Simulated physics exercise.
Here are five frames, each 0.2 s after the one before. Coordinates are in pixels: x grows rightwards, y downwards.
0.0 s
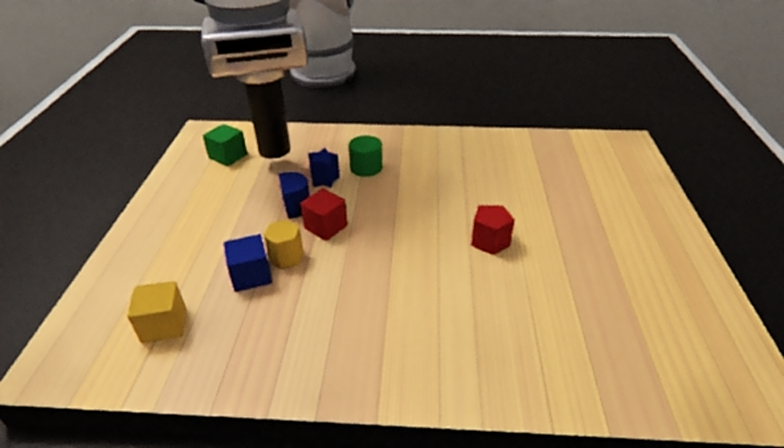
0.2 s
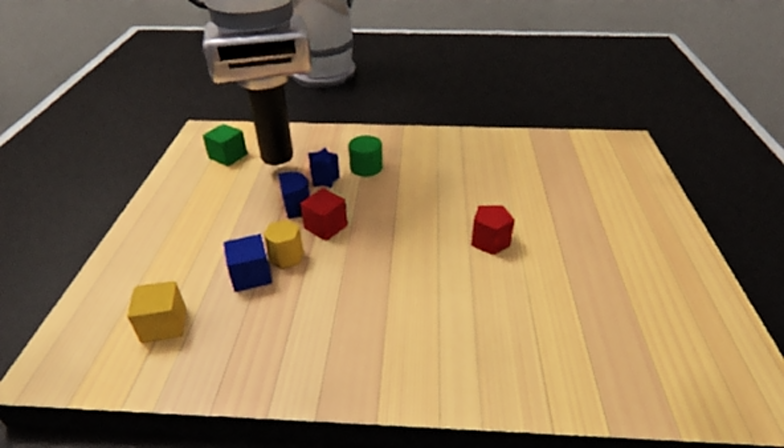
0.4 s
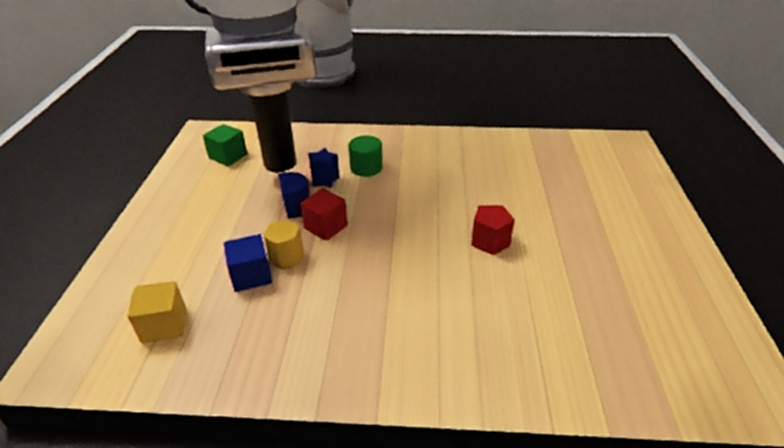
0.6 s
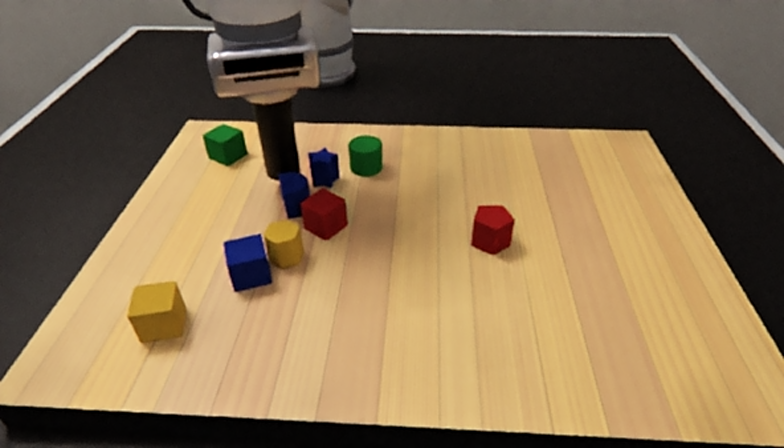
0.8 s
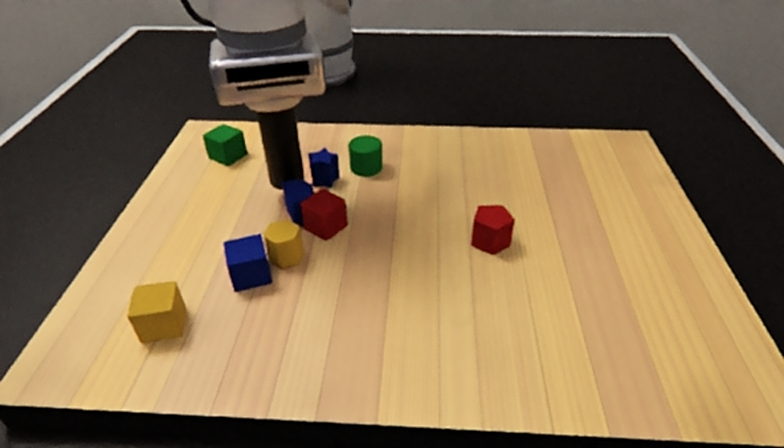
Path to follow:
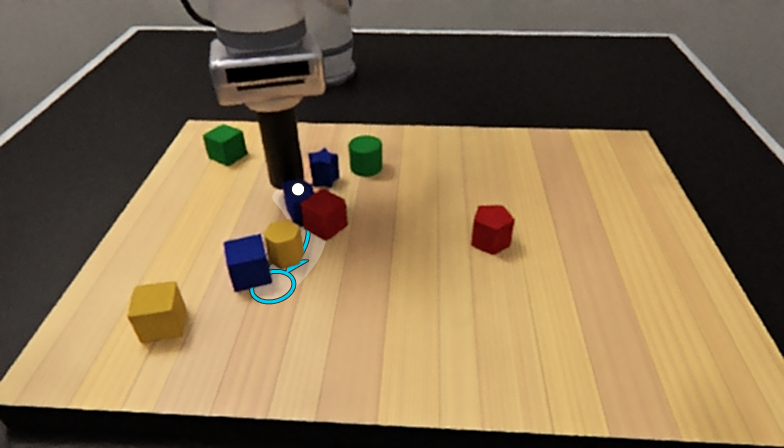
A robot arm's black post moves slowly toward the viewer and slightly right over a wooden board of scattered coloured blocks, then nudges a blue block slightly beside a red cube while the other blocks stay still.
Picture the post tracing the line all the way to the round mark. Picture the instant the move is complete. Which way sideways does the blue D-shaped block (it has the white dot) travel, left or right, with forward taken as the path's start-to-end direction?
The blue D-shaped block goes left.
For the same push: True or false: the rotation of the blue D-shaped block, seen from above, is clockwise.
That claim is false.
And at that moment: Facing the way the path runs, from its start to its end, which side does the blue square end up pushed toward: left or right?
Its shift is rightward.
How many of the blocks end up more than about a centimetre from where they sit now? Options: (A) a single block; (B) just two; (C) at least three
C: At least three.
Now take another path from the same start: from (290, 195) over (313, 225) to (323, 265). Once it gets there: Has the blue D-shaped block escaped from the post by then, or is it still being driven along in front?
Kept ahead.
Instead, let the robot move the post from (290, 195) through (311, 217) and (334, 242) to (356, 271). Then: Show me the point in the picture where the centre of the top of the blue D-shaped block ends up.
The spot you're after is about (323, 271) in the image.
Drawn move, from (290, 195) through (307, 220) and (302, 252) to (273, 286); the dot is on the blue D-shaped block.
The first path, step by step. One third of the way, post at (304, 205); yellow hexagonal block at (281, 233), turned 15° clockwise; blue D-shaped block at (311, 218); red square at (345, 216), turned 50° anticlockwise.
Two thirds of the way, post at (300, 237); blue square at (230, 256); yellow hexagonal block at (268, 247), turned 40° clockwise; blue D-shaped block at (318, 248), turned 20° anticlockwise; red square at (346, 216), turned 50° anticlockwise.
At the end, post at (269, 270); blue square at (196, 266), turned 45° clockwise; yellow hexagonal block at (229, 275), turned 75° clockwise; blue D-shaped block at (314, 260), turned 75° anticlockwise; red square at (346, 216), turned 50° anticlockwise.
